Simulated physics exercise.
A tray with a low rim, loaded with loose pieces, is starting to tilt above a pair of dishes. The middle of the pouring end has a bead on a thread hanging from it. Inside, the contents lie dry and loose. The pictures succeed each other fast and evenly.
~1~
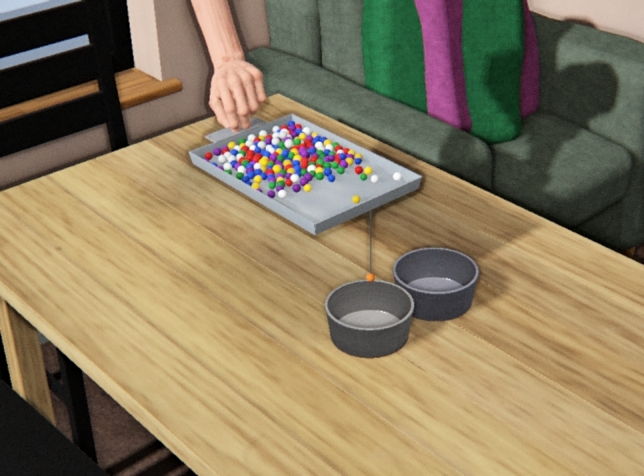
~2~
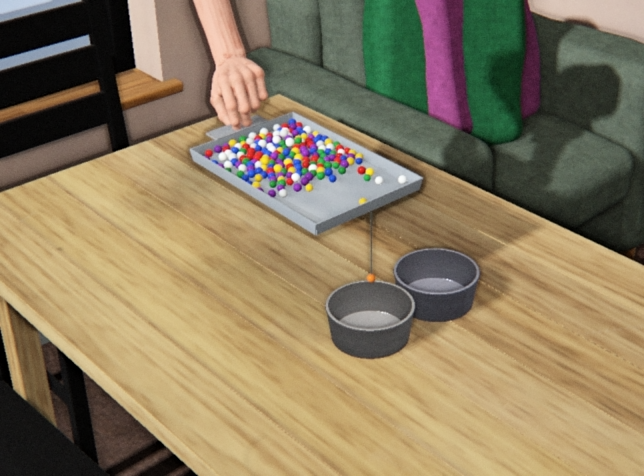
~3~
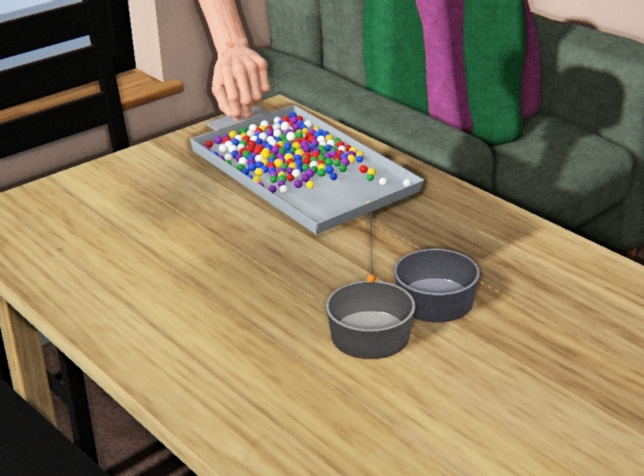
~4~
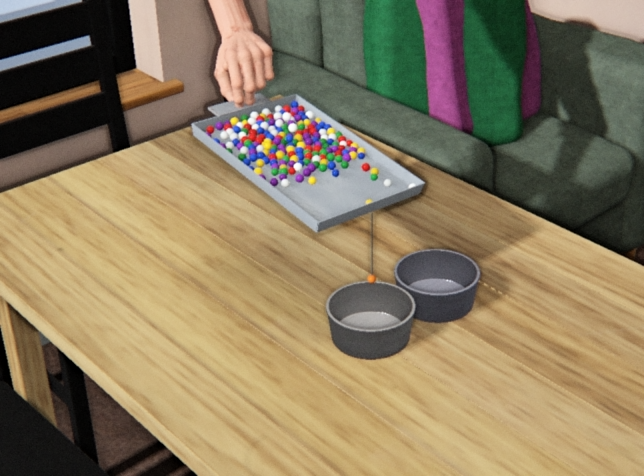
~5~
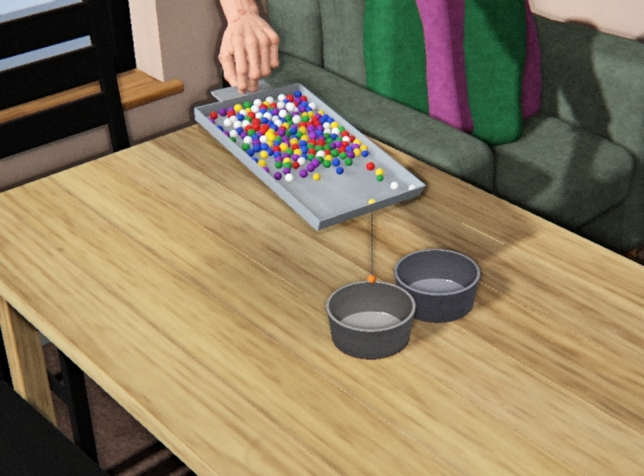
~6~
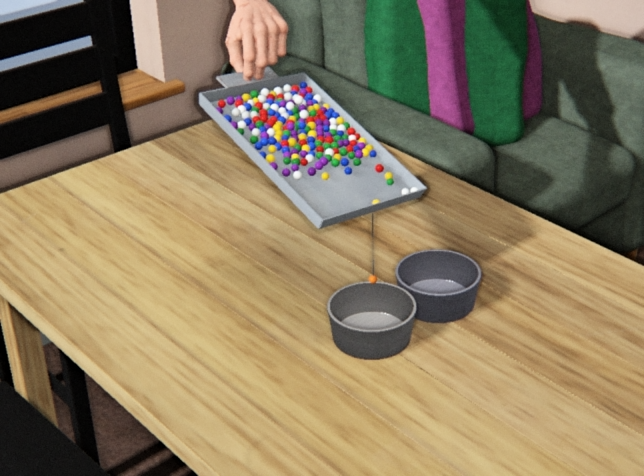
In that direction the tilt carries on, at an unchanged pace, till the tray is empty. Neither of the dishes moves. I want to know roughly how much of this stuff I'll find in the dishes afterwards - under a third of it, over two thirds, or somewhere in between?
Goes beyond two thirds.
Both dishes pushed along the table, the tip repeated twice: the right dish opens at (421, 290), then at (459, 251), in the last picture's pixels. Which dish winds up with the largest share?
First placement: The rightmost one; second placement: The leftmost one.
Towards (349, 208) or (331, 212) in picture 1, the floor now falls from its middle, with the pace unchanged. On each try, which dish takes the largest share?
First spot: The leftmost dish, second spot: The leftmost dish.
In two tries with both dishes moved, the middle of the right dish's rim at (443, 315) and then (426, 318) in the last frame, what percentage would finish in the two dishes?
In order: 10 percent and 20 percent.
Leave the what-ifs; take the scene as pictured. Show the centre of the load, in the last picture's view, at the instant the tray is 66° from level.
The load's middle is around (411, 200).
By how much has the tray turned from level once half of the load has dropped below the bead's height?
It is at around 80 degrees.
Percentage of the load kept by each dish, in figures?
For the left dish 10 per cent, for the right dish 70.
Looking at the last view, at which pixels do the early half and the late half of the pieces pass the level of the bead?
Around (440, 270) and then (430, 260).
Soon after the last picture, tray tipped steeply; about two thirds on the tray; a stray few in the left dish; a small part in the right dish; a small part outside both; about a quarter in the air.
A little later, tray tipped past a quarter turn; a small part on the tray; a small part in the left dish; about two thirds in the right dish; about a quarter outside both; a small part in the air.
Later still, tray tipped past a quarter turn; a small part in the left dish; about two thirds in the right dish; about a quarter outside both.
By the end, tray tipped past a quarter turn; a small part in the left dish; about two thirds in the right dish; about a quarter outside both.
